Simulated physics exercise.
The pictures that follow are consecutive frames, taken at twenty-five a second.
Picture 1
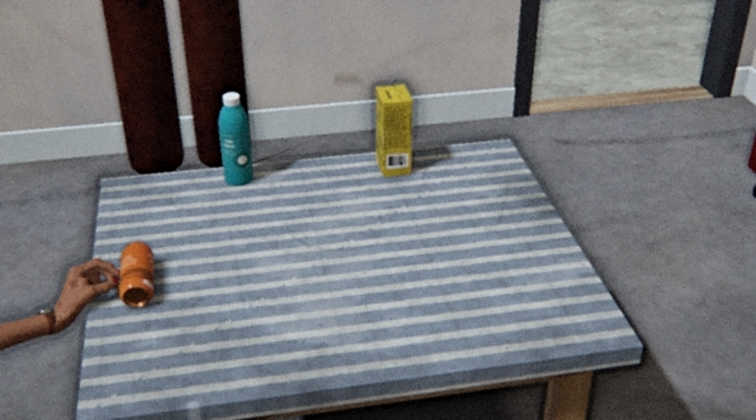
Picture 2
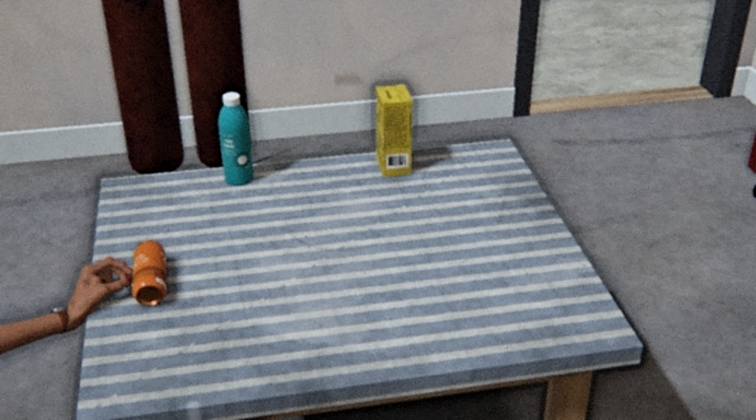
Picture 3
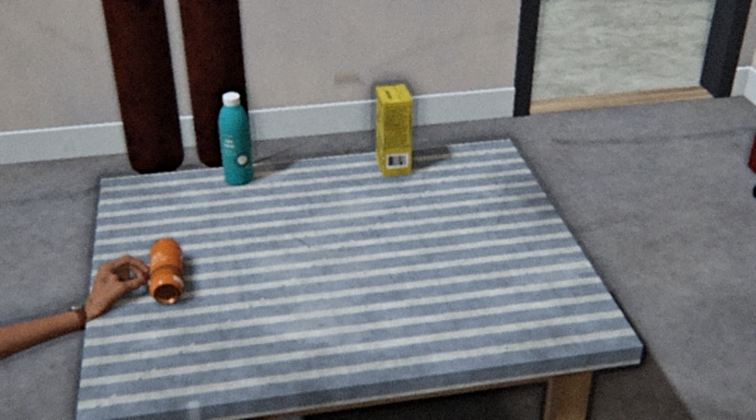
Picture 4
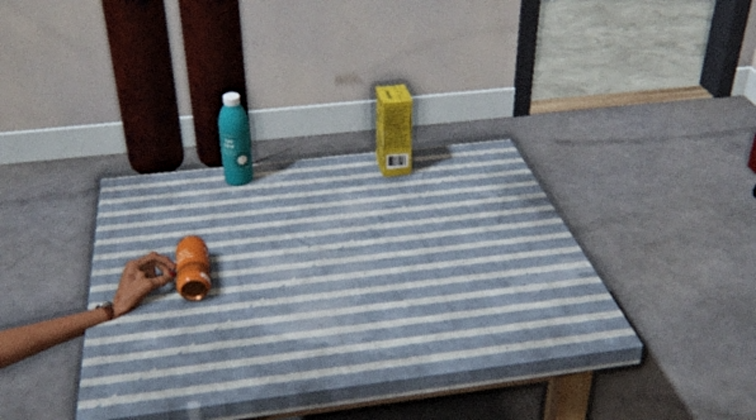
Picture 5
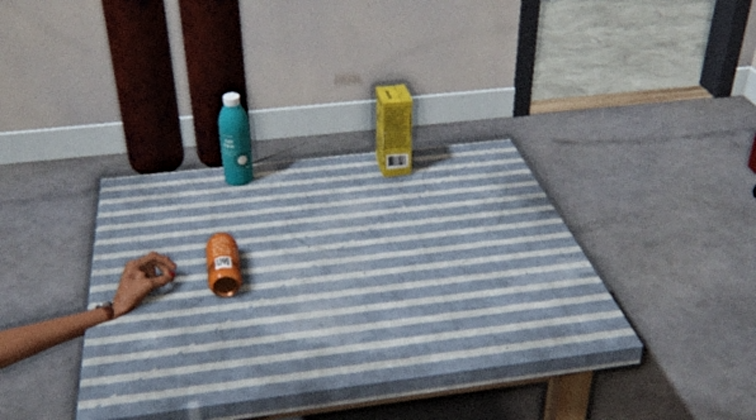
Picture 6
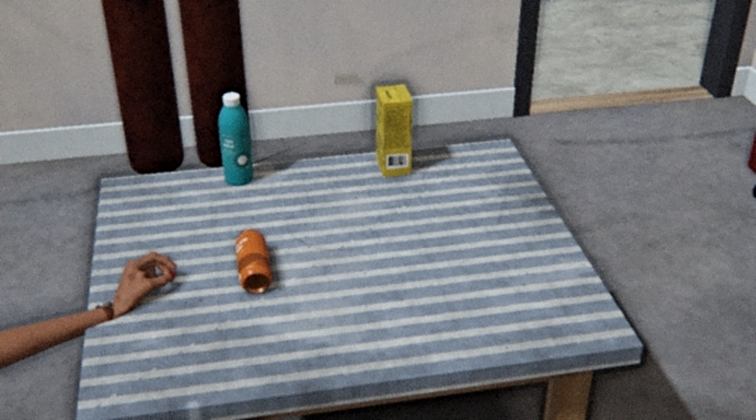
An orange can lying on a striped table was pushed to the right by a hand, then rolled a little farther by itself while the hand stayed behind, with a teal bottle and yellow box standing still.
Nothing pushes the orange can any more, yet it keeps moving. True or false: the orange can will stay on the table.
False.
Then, 0.30 s after the last picture, orange can rolled well along near (452, 238).
Then, 0.60 s after the last picture, orange can now off the table.
Then, 0.90 s after the last picture, things are still on the move.
By the end, off the table, orange can.
